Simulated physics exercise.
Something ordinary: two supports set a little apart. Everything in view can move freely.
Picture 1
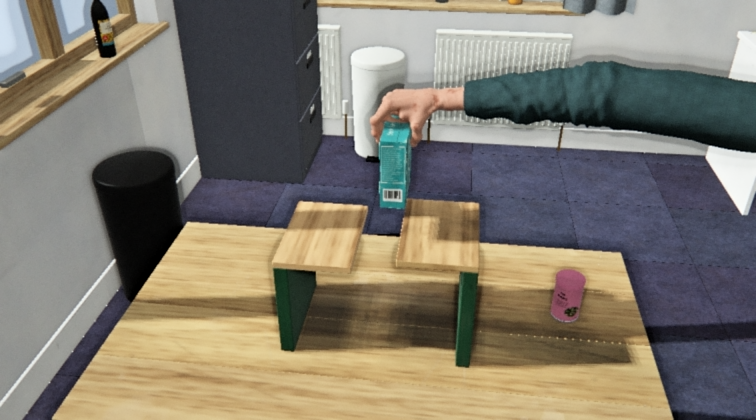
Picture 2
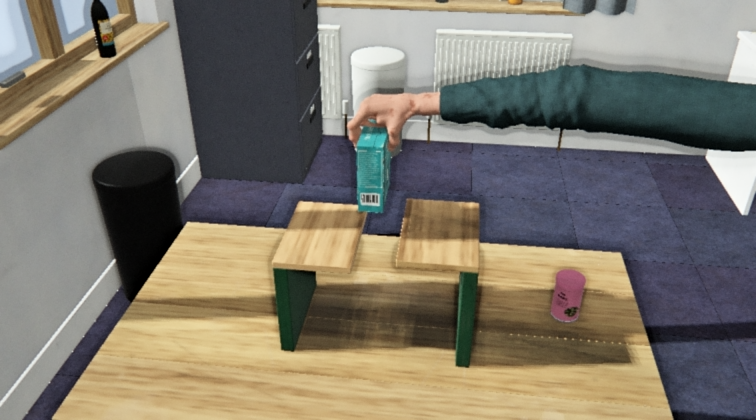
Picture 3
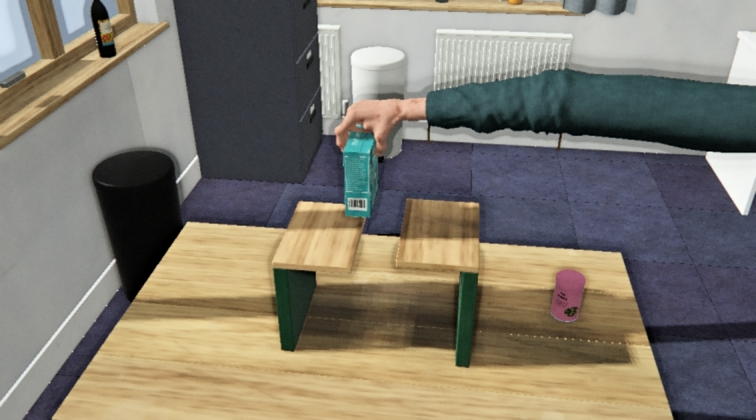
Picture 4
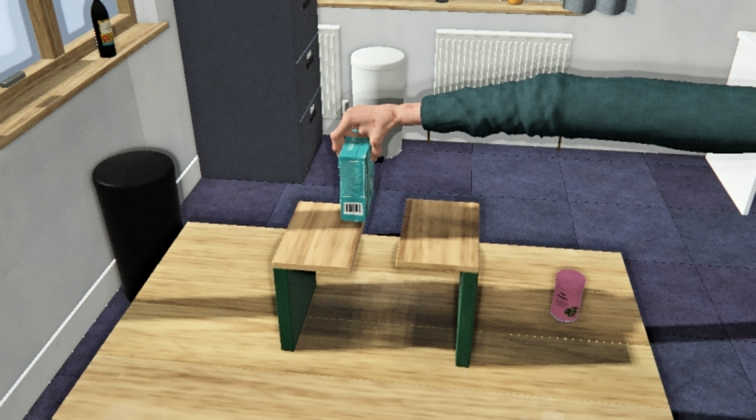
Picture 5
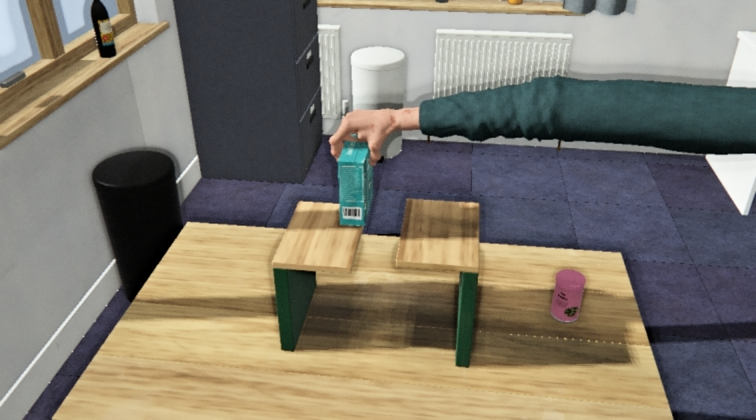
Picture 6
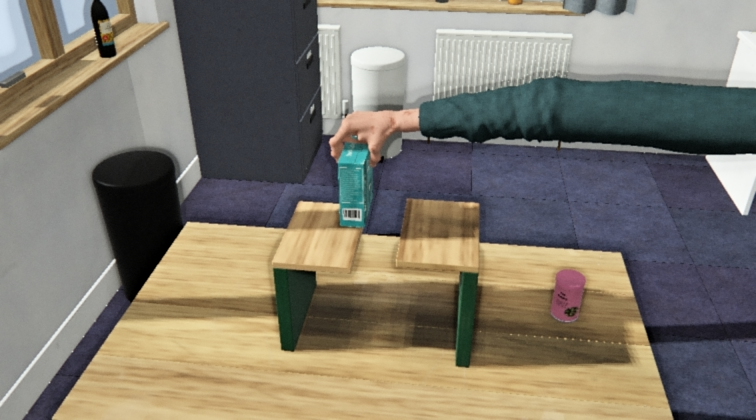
In the video, a hand in a dark green sleeve carries a turquoise packet leftward and slightly down above two wooden-topped supports, then holds it nearly still near the left one's inner edge, while a pink tin stays put at right.
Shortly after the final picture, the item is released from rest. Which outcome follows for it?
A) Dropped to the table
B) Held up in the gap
Answer: B.
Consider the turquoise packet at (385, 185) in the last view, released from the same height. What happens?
Let go there, it makes it through.
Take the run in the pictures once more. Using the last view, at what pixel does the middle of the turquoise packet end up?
In the last picture, near pixel (357, 205).
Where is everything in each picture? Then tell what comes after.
The first frame shows on its way; turquoise packet (396, 161); pink tin (568, 296).
The second frame shows on its way; turquoise packet (374, 166); pink tin (568, 296).
The third frame shows on its way; turquoise packet (362, 171); pink tin (568, 296).
The fourth frame shows on its way; turquoise packet (357, 175); pink tin (568, 296).
The fifth frame shows poised above the slot; turquoise packet (356, 180); pink tin (568, 296).
The sixth frame shows poised above the slot; turquoise packet (356, 181); pink tin (568, 296).
Then, 0.10 s on from there, things are still on the move.
Then, 0.20 s on from there, turquoise packet shifted a little near (357, 204).
Then, 0.40 s on from there, turquoise packet resting near (355, 205).
In the end, moved from the start, turquoise packet; pink tin unmoved. At the end, from the last picture's camera, turquoise packet near (357, 205). The packet stays on top.
